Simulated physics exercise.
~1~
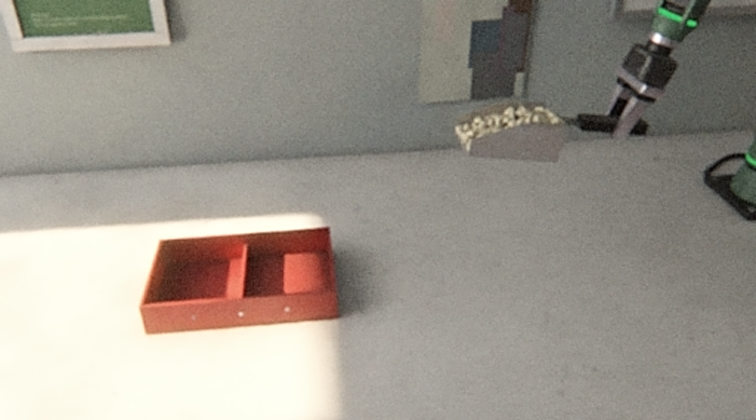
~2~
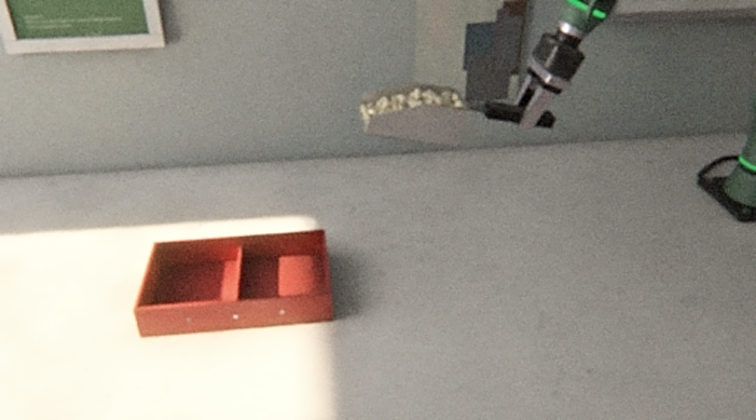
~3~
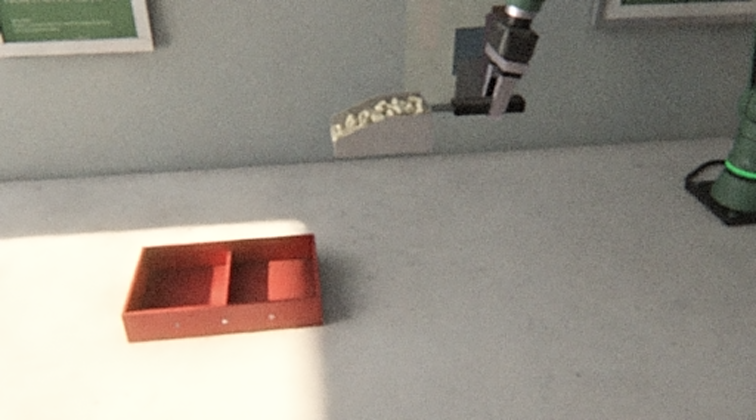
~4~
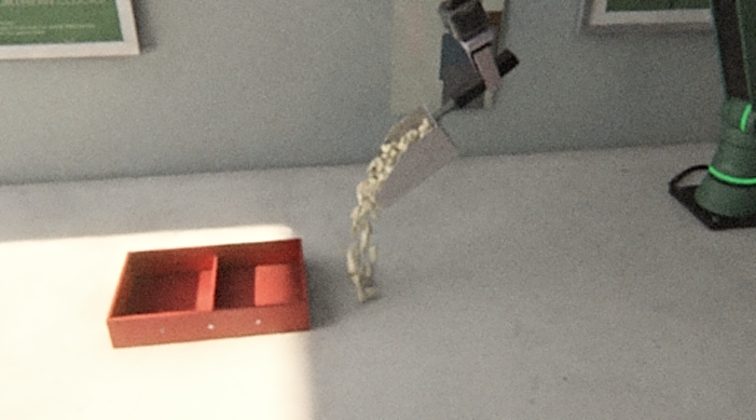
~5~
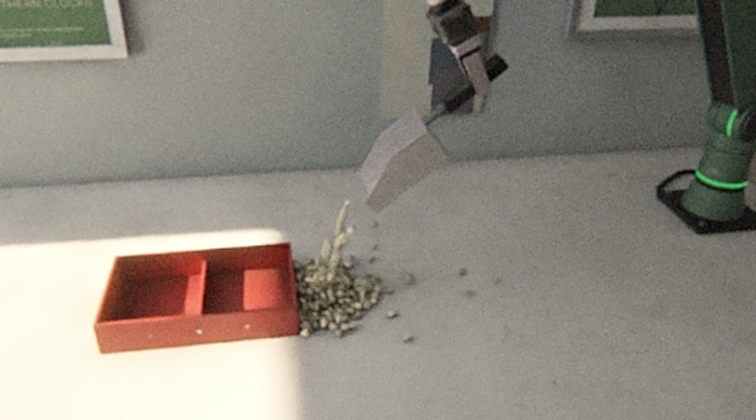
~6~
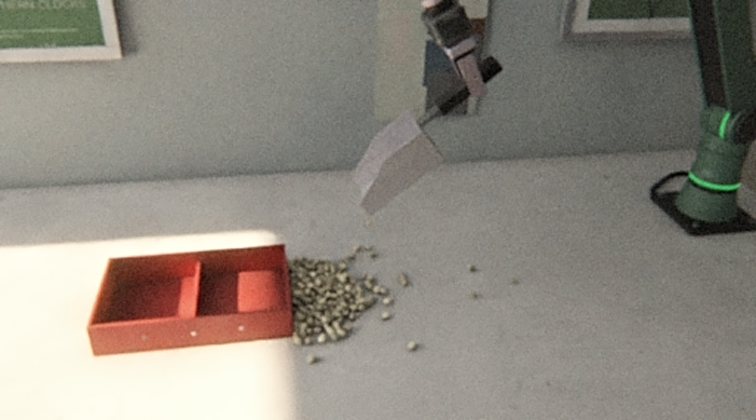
A robot arm moves a scoop left and tips it, spilling beans beside a red box.
